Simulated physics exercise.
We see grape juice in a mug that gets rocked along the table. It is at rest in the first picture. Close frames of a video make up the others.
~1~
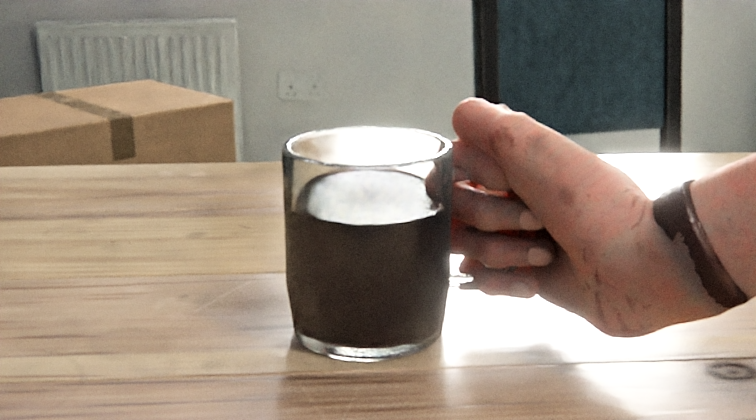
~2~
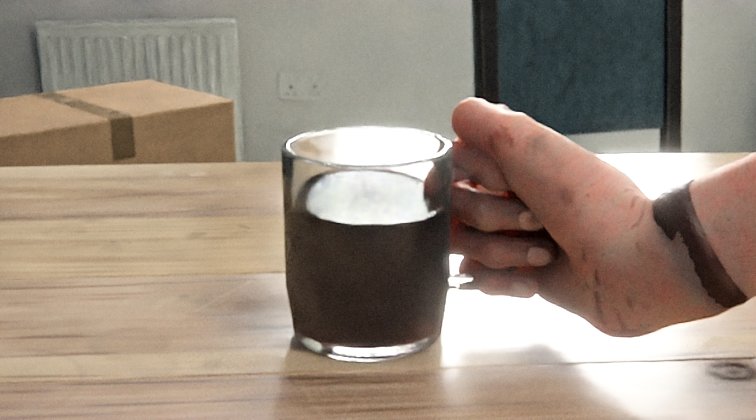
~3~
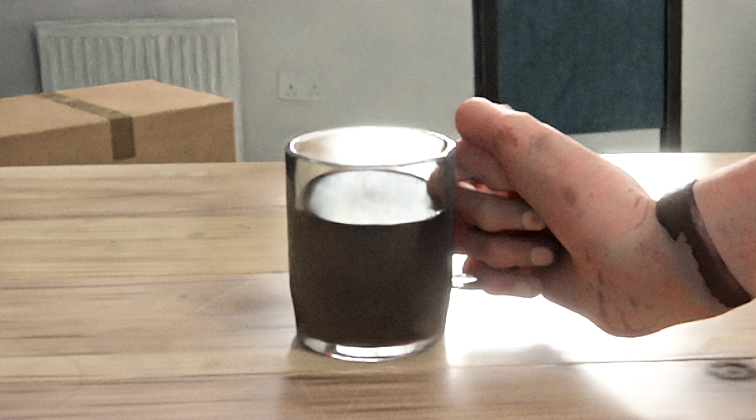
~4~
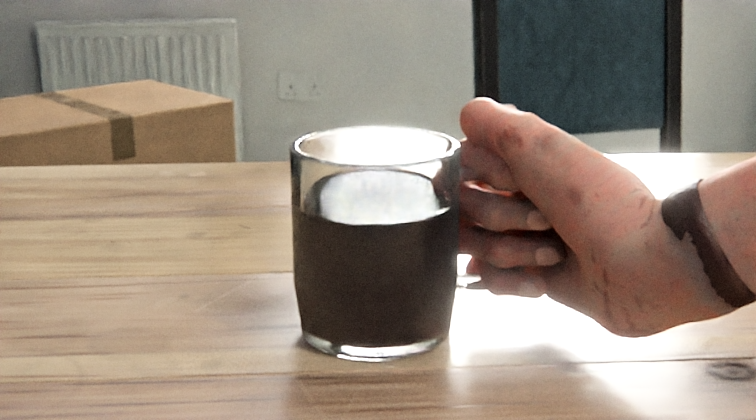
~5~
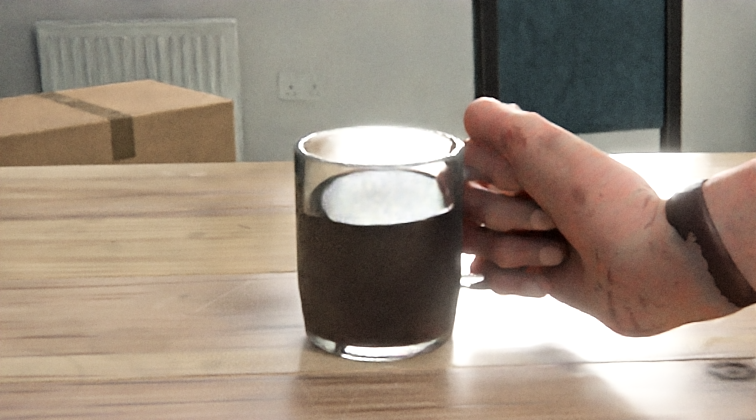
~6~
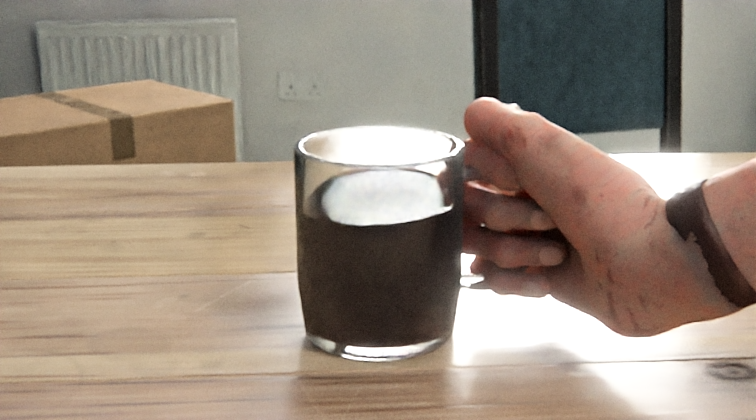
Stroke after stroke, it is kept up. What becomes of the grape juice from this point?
I expect it will contain everything at this pace.
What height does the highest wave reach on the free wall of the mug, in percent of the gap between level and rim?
Something like 20 per cent, give or take.
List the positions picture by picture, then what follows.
Mug (368, 233) about two thirds full; at rest, in the first frame.
Mug about two thirds full, surface at (368, 202); surface about level, in the second frame.
Mug (370, 233) about two thirds full; surface about level, in the third frame.
Mug about two thirds full, surface at (376, 202); surface about level, in the fourth frame.
Mug (380, 233) about two thirds full; surface about level, in the fifth frame.
Mug about two thirds full, surface at (380, 202); surface a little higher on the right, in the sixth frame.
Next, the highest wave so far stays far below the rim.
Finally, the highest wave so far stays far below the rim; nothing has left it.
